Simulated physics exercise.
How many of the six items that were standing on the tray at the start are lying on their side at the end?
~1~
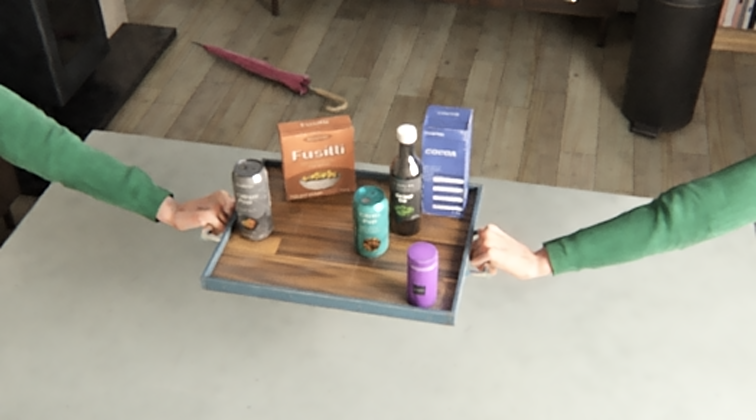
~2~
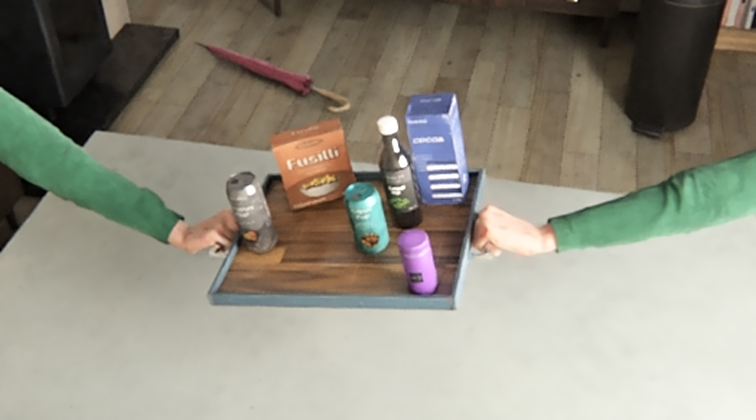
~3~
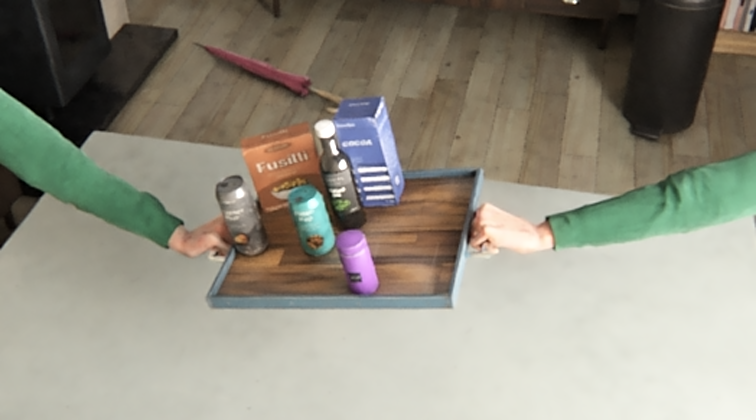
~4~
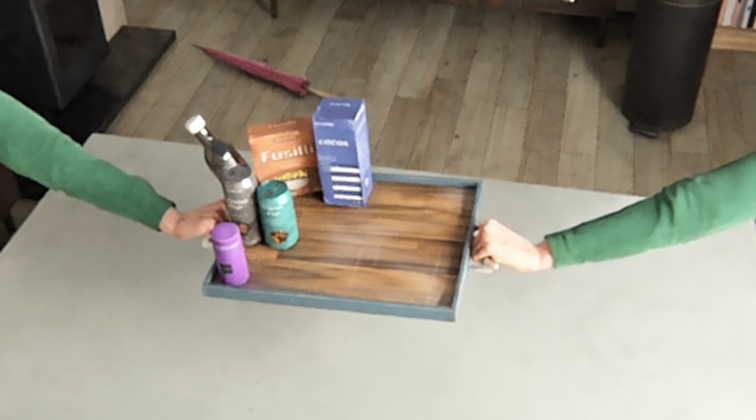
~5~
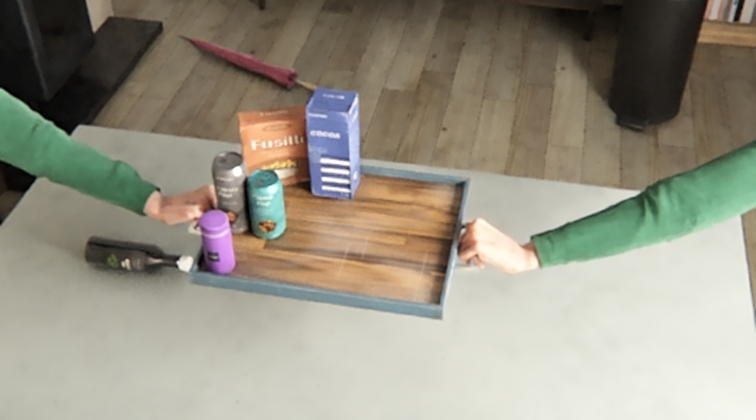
Just one of them, the black bottle, is lying on its side at the end.
On a pale grey table, two hands tipped a wooden serving tray down to the left, and the cartons, cans and purple shaker slid that way before it was levelled, while the black bottle toppled off and ended lying on the table.
